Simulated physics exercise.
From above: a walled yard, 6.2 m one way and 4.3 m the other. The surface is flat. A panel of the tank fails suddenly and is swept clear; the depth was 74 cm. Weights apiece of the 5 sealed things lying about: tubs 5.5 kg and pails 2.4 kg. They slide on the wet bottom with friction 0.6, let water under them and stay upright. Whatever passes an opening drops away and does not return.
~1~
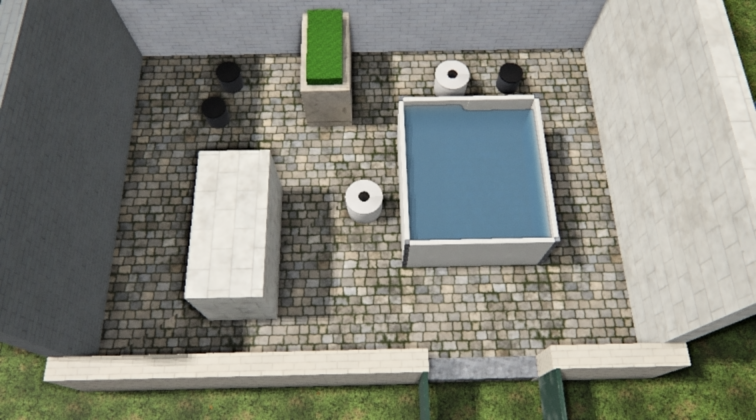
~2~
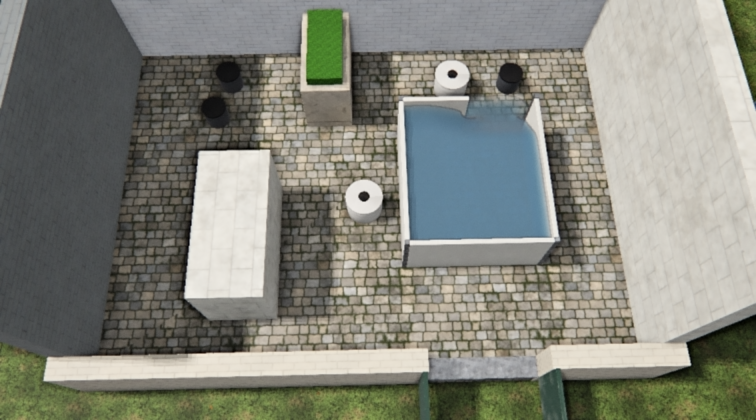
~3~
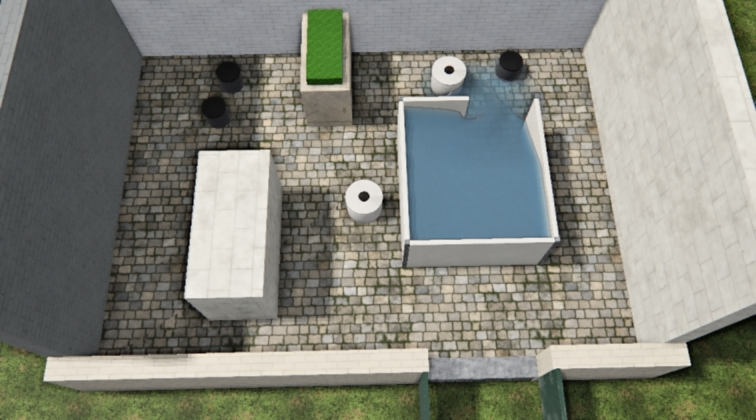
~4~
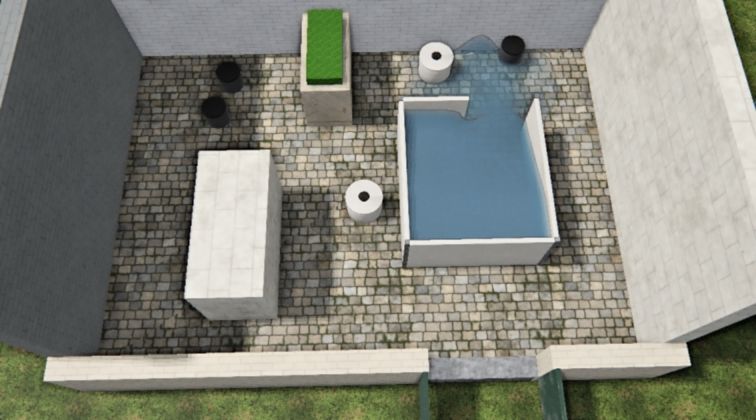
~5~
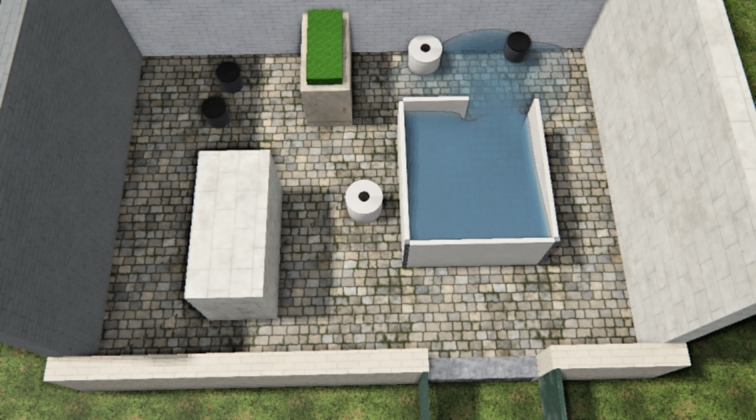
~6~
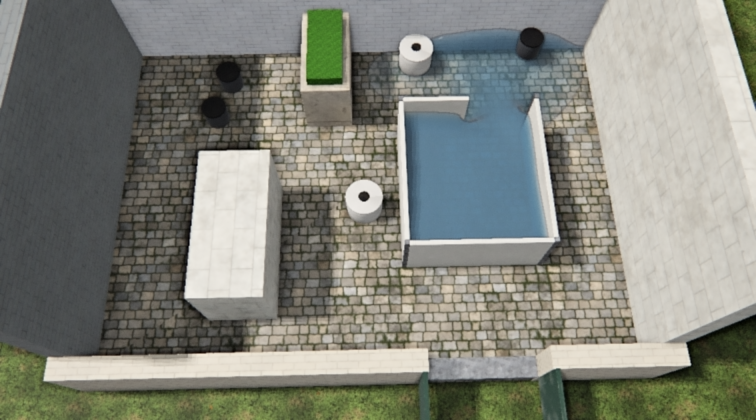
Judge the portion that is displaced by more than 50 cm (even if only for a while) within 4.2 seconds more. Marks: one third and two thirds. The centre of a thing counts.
It is from one to two thirds.
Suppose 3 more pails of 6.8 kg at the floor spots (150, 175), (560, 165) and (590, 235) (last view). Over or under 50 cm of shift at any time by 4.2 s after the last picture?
In that order: Less, past it, over.
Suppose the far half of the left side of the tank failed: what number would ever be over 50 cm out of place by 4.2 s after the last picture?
Then 5.
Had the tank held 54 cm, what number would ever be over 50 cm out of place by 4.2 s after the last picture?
Then 3.
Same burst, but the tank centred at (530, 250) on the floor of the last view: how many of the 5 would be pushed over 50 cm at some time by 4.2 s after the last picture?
Then 3.
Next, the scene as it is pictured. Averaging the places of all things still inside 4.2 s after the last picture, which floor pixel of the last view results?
At about (295, 223).
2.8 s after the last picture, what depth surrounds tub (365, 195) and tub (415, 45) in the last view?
About 8 and 7 cm.
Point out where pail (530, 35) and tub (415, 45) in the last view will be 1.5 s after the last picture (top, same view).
Around (560, 232) and (382, 163).
Then, 0.4 s after the last picture 2 of 5 are over 50 cm from their spots; 1 afloat.
Then, 1.5 s after the last picture 2 of 5 are over 50 cm from their spots; 2 afloat.
Then, 2.8 s after the last picture 3 of 5 are over 50 cm from their spots; 2 afloat.
Then, 4.2 s after the last picture 3 of 5 are over 50 cm from their spots, and 3 have been at some point; 3 afloat.
